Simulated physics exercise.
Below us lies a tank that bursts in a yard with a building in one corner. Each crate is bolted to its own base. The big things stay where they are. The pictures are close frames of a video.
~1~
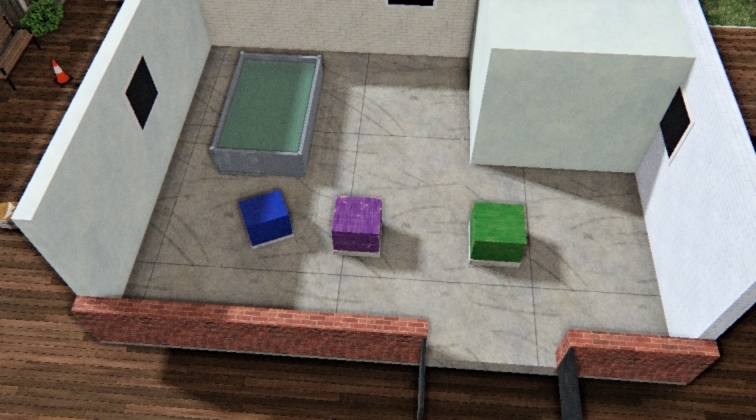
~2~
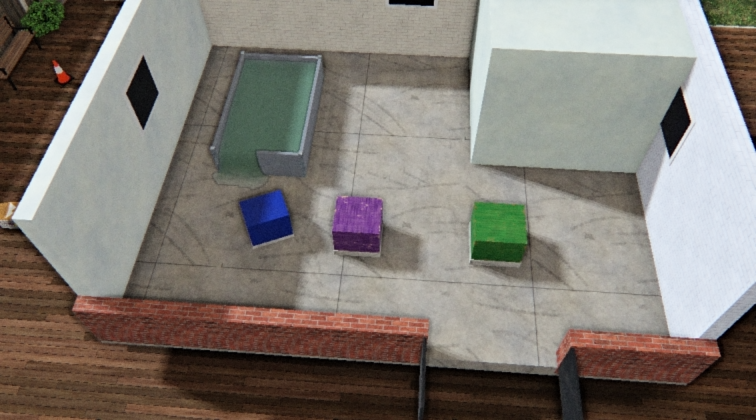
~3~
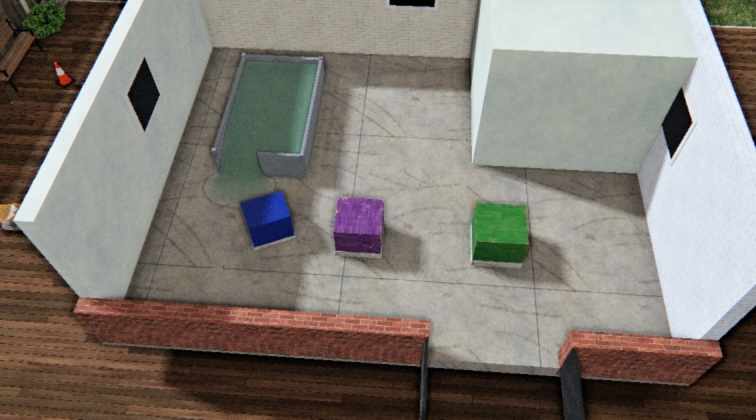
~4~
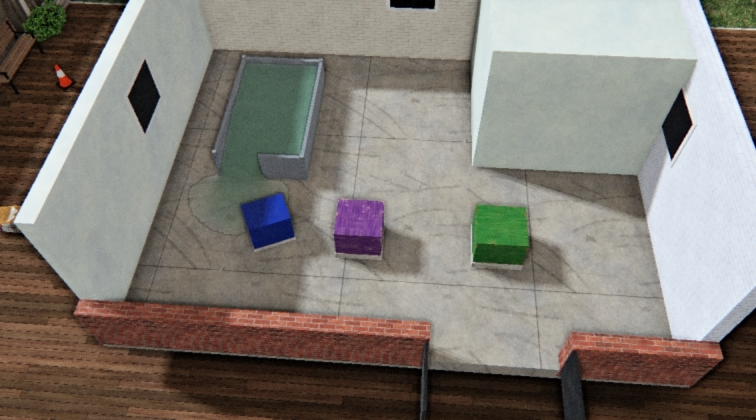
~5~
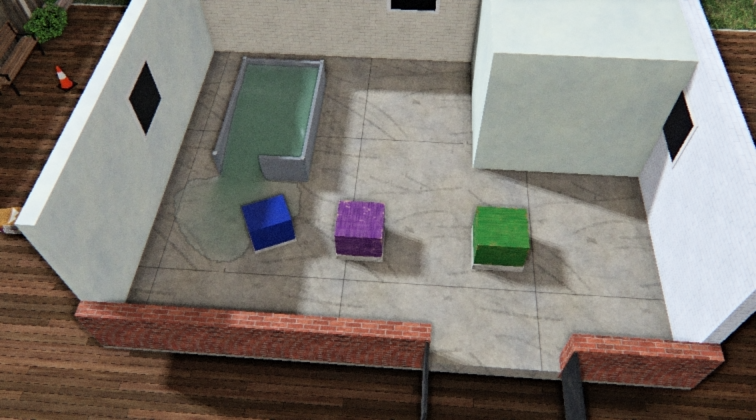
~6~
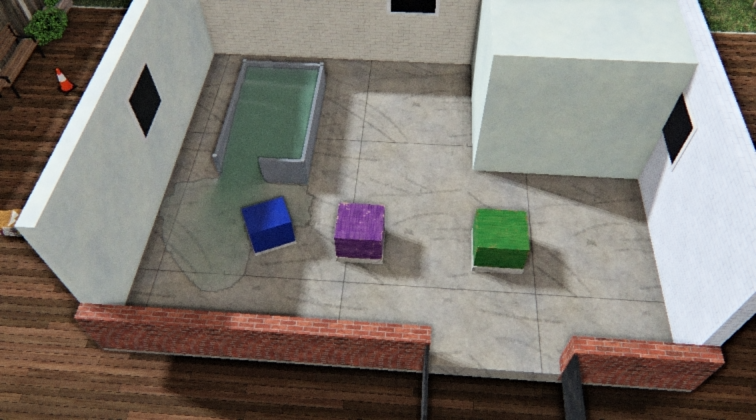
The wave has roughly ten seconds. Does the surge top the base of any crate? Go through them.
The purple crate stays dry; the blue crate gets wet; the green crate stays dry.
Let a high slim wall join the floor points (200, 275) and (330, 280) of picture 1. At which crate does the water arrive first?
I say the blue-painted one.
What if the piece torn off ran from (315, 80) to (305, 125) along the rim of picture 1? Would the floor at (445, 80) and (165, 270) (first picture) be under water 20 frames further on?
In turn: Under water, no water.
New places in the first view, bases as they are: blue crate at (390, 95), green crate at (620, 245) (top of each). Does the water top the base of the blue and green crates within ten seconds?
My reading: The blue crate is spared; the green crate remains dry.
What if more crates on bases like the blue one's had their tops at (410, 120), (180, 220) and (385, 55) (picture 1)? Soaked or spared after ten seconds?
In that order: Remains dry, takes water, remains dry.
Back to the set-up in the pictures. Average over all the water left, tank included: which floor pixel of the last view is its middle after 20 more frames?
Close to (252, 201).
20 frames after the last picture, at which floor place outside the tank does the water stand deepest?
Near (130, 328).
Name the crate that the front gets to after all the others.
That is the green crate.
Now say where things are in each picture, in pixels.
The first frame shows still water in the tank at (270, 104).
In the second frame, water pours out at (240, 164) and has run to (217, 177).
In the third frame, water pours out at (242, 166) and has run to a hidden place.
In the fourth frame, water pours out at (242, 169) and has run to (240, 230).
In the fifth frame, water pours out at (243, 170) and has run to (213, 255).
In the sixth frame, water pours out at (243, 172) and has run to (202, 283).
A moment on, water covers 15 % of the floor; the purple crate water round its plinth, the blue crate water round its plinth, the green crate not reached.
Next, water covers 20 % of the floor; the purple crate water round its plinth, the blue crate water round its plinth, the green crate not reached.
Then, water covers 30 % of the floor; the purple crate water round its plinth, the blue crate water round its plinth, the green crate not reached.
Later, water covers 55 % of the floor; the purple crate water round its plinth, the blue crate water round its plinth, the green crate water round its plinth.
In the end, water covers 80 % of the floor; the purple crate stayed above the water, the blue crate was topped, the green crate stayed above the water.
